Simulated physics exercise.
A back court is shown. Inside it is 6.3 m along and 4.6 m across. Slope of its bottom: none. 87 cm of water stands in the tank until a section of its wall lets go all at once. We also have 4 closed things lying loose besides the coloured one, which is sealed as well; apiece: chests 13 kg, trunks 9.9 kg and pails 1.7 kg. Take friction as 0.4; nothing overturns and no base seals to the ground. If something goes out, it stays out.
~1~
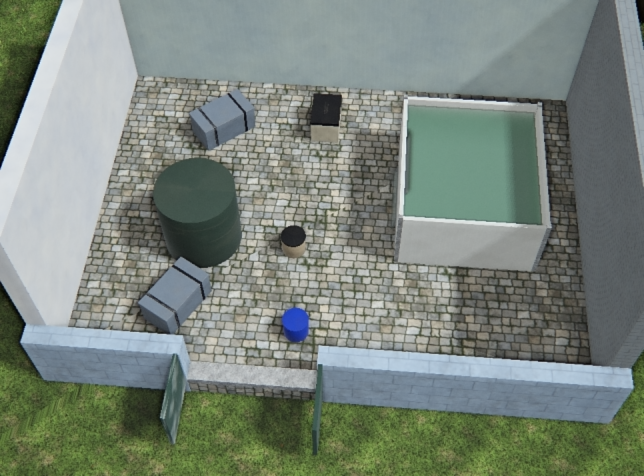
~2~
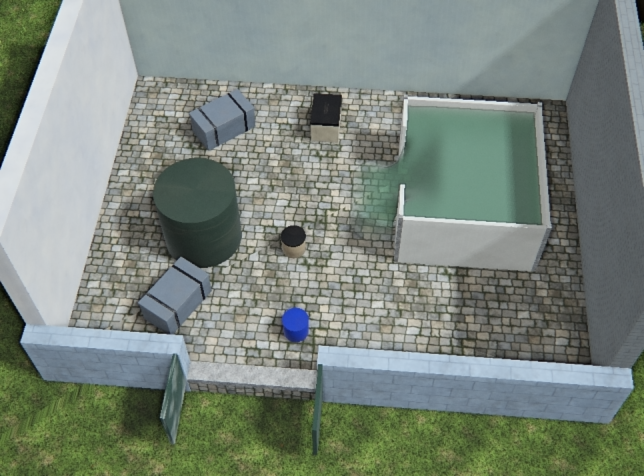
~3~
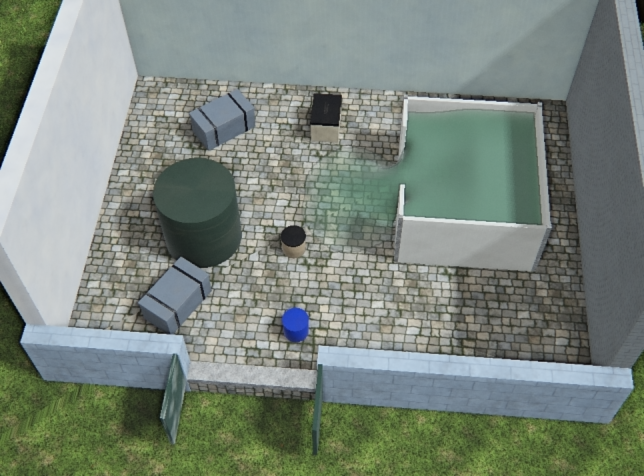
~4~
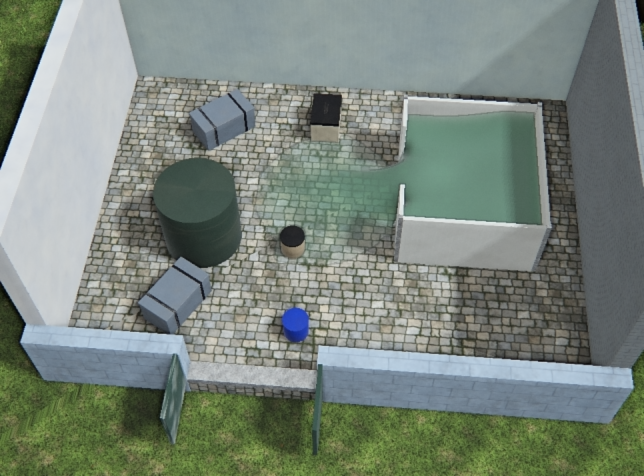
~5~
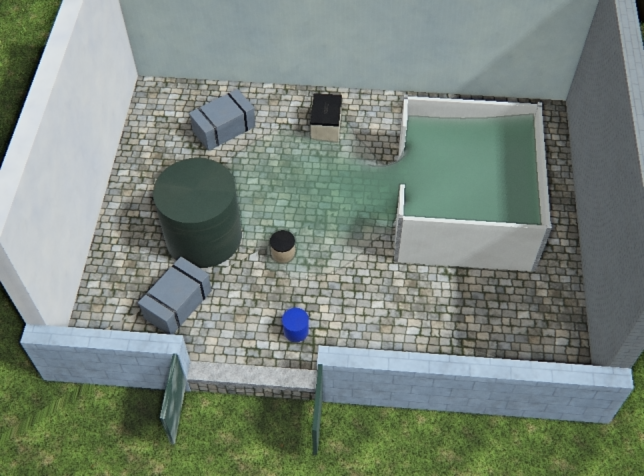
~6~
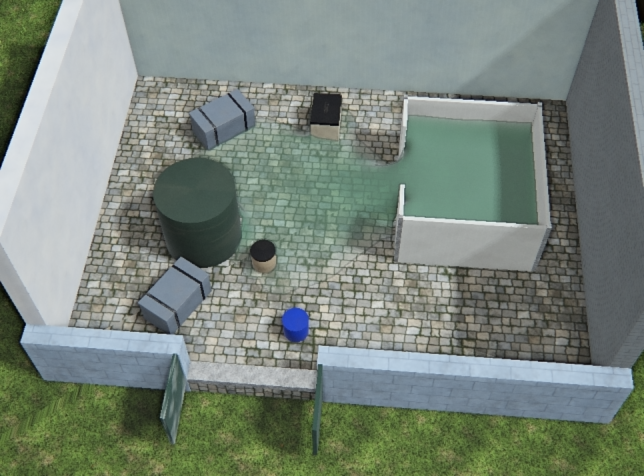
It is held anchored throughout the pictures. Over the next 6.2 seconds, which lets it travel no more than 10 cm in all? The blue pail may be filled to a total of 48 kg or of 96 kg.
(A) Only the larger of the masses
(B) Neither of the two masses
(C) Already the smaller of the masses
C, already the smaller of the masses.
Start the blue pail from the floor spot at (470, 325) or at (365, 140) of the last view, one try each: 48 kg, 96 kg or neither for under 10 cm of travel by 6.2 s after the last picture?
Taking the two tries in order, even the light one works and even the light one works.
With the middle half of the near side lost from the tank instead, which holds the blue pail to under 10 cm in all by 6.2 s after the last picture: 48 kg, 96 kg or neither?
Then, in short, the larger is needed.
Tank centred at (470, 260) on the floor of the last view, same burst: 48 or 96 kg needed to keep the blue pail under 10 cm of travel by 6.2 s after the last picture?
Well, in that case the lighter one is plenty.
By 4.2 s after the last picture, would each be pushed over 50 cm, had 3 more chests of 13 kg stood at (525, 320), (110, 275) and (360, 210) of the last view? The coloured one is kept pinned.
Each in turn: Not that far, further than that, further than that.
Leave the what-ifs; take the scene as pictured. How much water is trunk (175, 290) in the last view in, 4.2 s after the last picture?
I'd say some 13 cm.
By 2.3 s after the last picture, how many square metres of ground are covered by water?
Roughly 20 m2.
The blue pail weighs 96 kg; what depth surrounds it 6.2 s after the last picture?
About 7 cm.
Then, 0.6 s after the last picture the blue pail would be 0 cm from its start with 48 kg and 0 cm from its start with 96 kg; 1 cm of water round it then.
Then, 2.3 s after the last picture the blue pail would be 0 cm from its start with 48 kg and 0 cm from its start with 96 kg; 2 cm of water round it then.
Then, 4.2 s after the last picture the blue pail would be 0 cm from its start with 48 kg and 0 cm from its start with 96 kg; 8 cm of water round it then.
Then, 6.2 s after the last picture the blue pail would be 0 cm from its start with 48 kg and 0 cm from its start with 96 kg; 7 cm of water round it then.
